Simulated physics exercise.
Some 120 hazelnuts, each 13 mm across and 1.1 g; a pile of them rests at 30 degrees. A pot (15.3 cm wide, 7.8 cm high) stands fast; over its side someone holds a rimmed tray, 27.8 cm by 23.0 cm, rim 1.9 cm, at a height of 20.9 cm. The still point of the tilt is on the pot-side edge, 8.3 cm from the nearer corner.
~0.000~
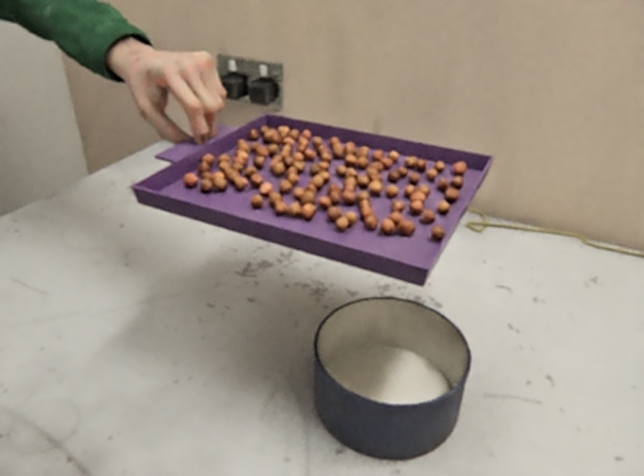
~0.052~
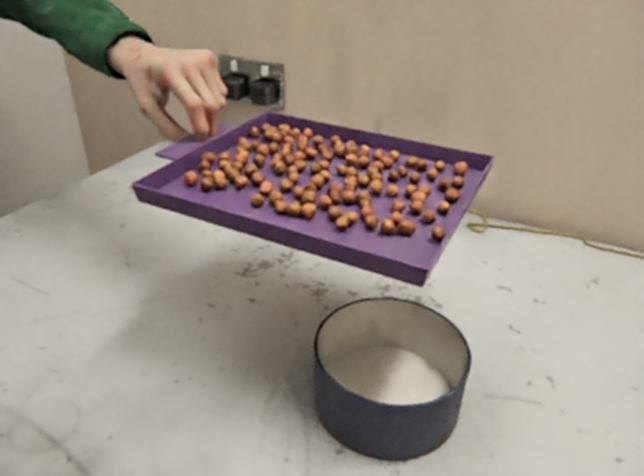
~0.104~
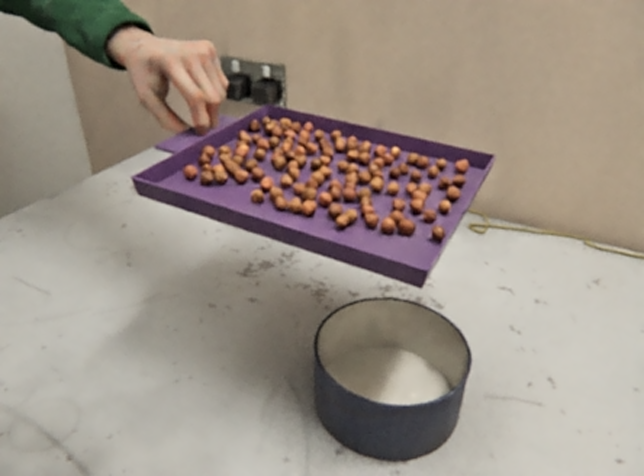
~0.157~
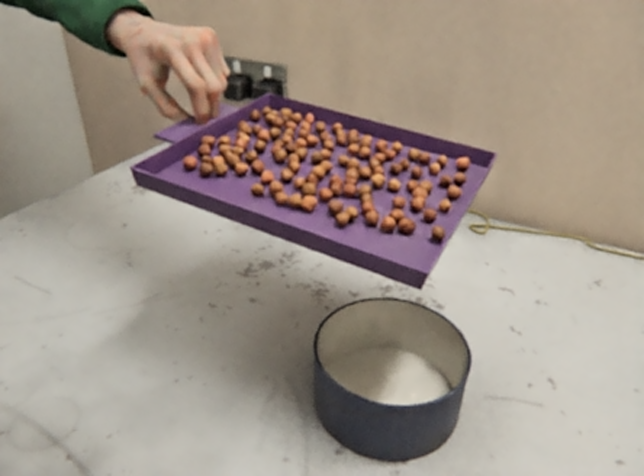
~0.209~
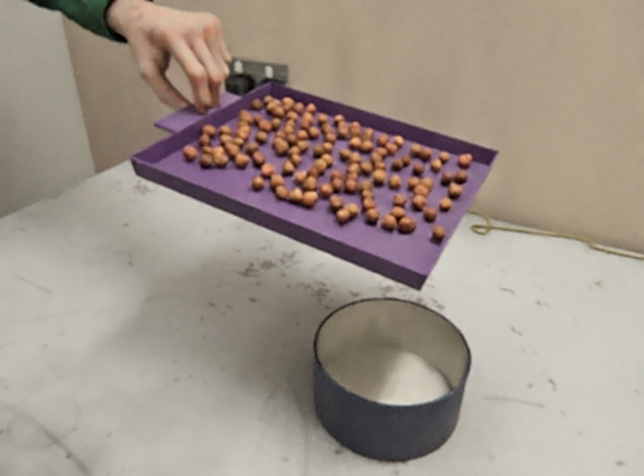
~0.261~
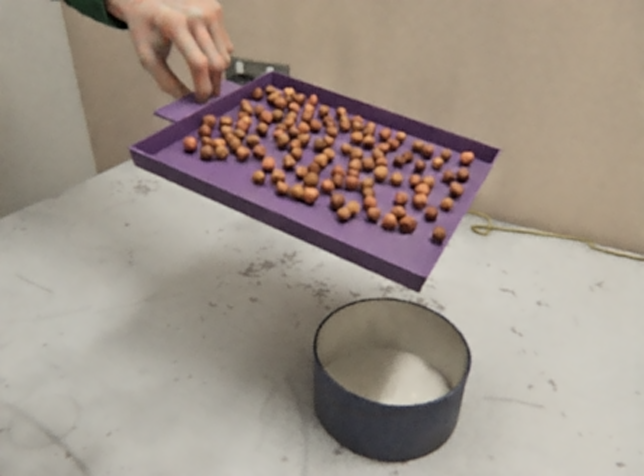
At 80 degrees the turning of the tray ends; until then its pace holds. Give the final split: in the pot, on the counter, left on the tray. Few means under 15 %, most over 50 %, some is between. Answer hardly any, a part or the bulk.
Pot: Hardly any, counter: Hardly any, tray: The bulk.
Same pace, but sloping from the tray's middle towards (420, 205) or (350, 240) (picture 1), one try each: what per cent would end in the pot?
Some 0 and 0 per cent.
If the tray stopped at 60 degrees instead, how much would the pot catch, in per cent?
In that case some 0 per cent.
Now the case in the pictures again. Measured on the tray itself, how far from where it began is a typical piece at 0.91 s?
About 11 cm.
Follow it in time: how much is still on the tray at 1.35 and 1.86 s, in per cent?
In turn: 100, 95.
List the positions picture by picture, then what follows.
In the first picture, tray tilt 0 degrees, front corners at (136, 185) and (425, 266); middle of the pieces at (314, 170); pot at (392, 345).
In the second picture, tray tilt 1 degrees, front corners at (136, 183) and (425, 266); middle of the pieces at (315, 169).
In the third picture, tray tilt 2 degrees, front corners at (135, 176) and (425, 267); middle of the pieces at (315, 165).
In the fourth picture, tray tilt 5 degrees, front corners at (134, 167) and (425, 270), lowest corner right front; middle of the pieces at (316, 158).
In the fifth picture, tray tilt 7 degrees, front corners at (134, 157) and (425, 272), lowest corner right front; middle of the pieces at (317, 152).
In the sixth picture, tray tilt 10 degrees, front corners at (133, 147) and (425, 274), lowest corner right front; middle of the pieces at (319, 145); pot at (392, 346). Its pace works out near 50 degrees a second.
After 0.91 s, tilt 43 degrees; the tray holds 100 %, the pot 0 %.
After 1.35 s, tilt 65 degrees; the tray holds 100 %, the pot 0 %.
After 1.86 s, tilt 80 degrees; the tray holds 95 %, the pot 0 %.
In the end, at 2.4 s, pot 0 %, counter 5 %, tray 95 %.
